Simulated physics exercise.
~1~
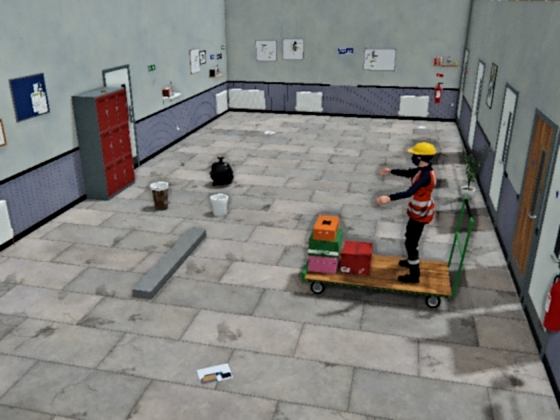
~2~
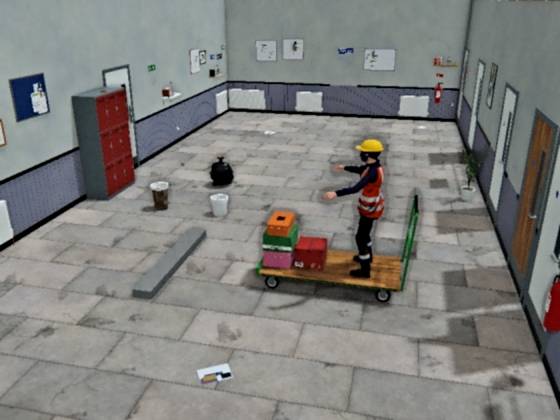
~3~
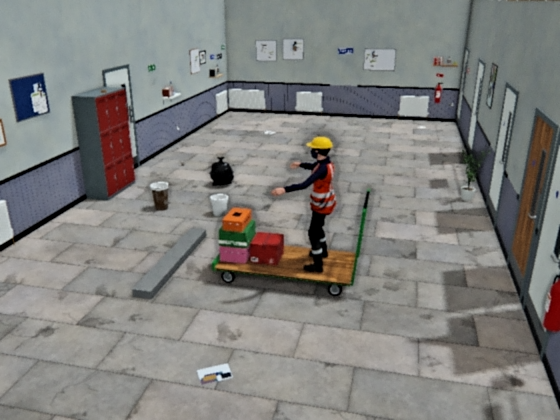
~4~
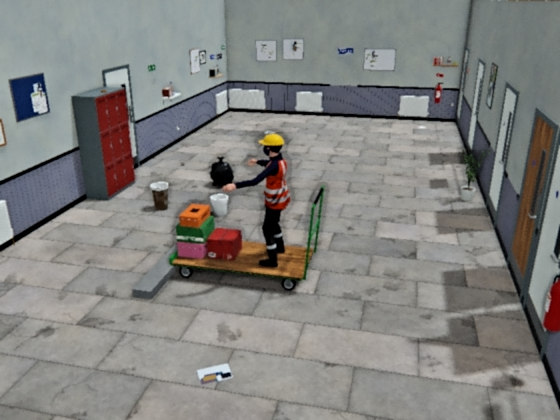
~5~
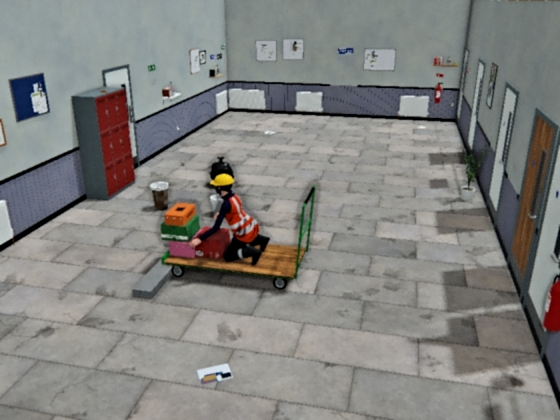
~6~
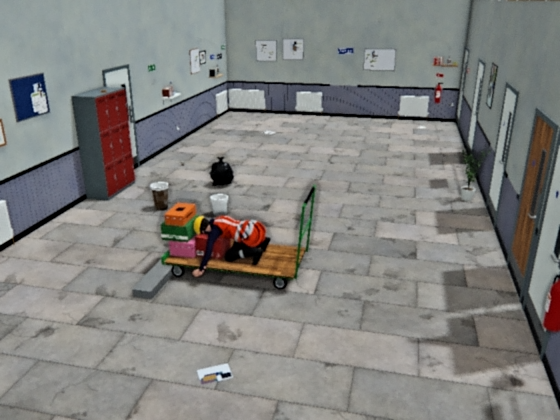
The clip shows a person in a yellow helmet and orange vest standing on a flat cart that rolls left across a tiled room and stops at a low kerb, where the person crumples forward onto the deck behind the boxes, which stay aboard.
